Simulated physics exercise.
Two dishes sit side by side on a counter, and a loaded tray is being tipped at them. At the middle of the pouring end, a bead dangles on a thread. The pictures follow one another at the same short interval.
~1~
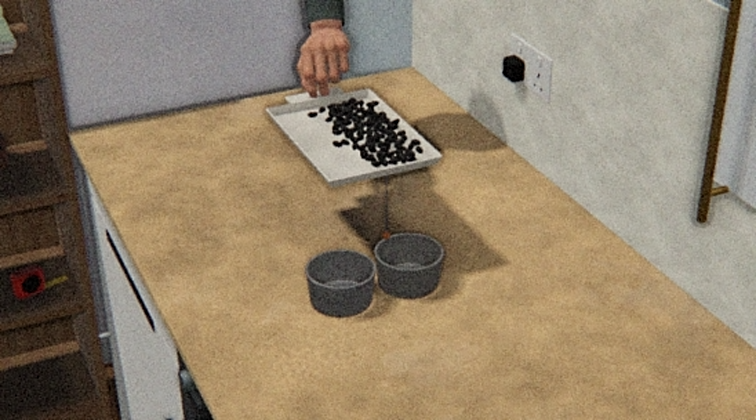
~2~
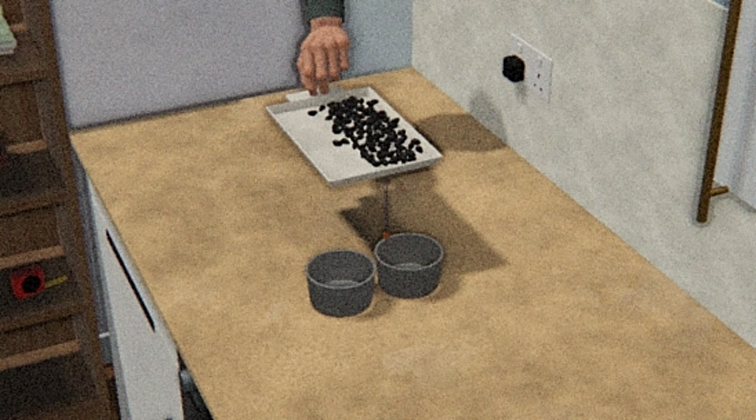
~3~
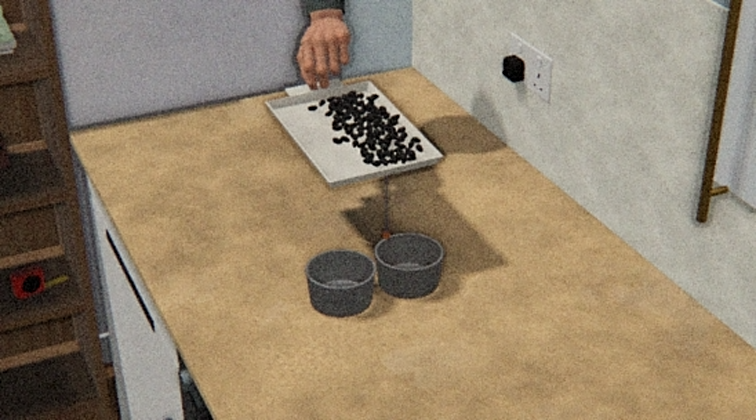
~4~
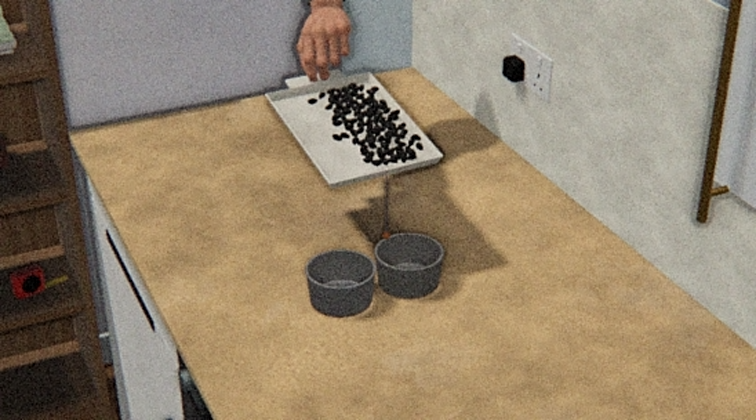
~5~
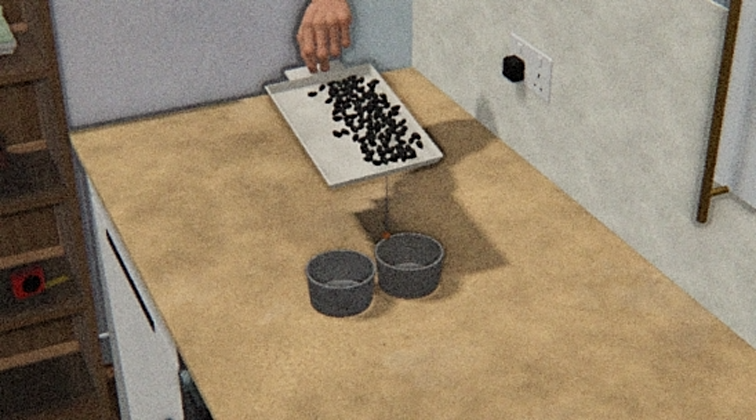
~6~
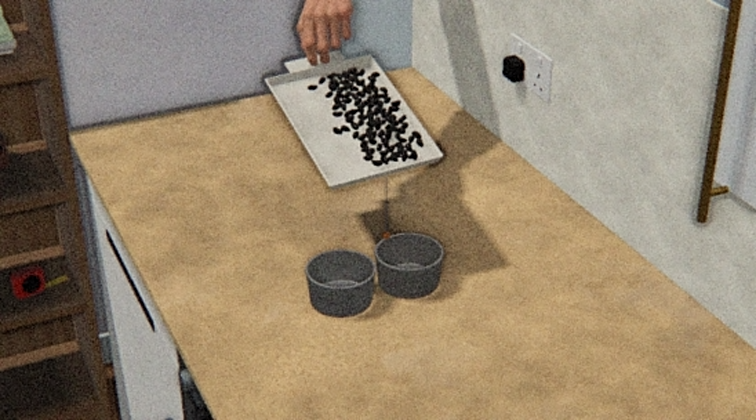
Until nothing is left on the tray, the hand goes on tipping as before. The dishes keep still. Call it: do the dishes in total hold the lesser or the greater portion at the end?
In total they hold the greater portion.
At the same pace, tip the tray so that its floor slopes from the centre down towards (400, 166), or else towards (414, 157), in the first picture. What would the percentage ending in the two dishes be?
Respectively close to 50 and 20 in a hundred.
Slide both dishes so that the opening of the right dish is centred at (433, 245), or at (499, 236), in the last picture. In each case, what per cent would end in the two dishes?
In order, 70 % and 30 %.
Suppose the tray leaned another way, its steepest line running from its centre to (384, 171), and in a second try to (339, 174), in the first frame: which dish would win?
Result of try 1 is the right side, of try 2 the left side.
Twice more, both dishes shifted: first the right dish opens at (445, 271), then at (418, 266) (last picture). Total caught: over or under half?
Place 1: Lower than half; place 2: Higher than half.
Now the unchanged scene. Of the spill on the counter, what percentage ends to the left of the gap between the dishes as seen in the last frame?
Roughly 20 in a hundred.
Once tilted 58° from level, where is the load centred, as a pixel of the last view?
Near (373, 155).
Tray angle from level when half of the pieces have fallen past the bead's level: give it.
It is at around 90 degrees by then.
Shortly afterwards, tray tipped steeply; all but a few on the tray; only a few in the left dish; a little in the air.
Next, tray tipped right over; a little on the tray; near a third in the left dish; near a third in the right dish; a little outside both; near a quarter in the air.
Some moments later, tray tipped past a quarter turn; near half in the left dish; near a third in the right dish; a little outside both.
In the end, tray tipped past a quarter turn; near half in the left dish; near a third in the right dish; a little outside both.
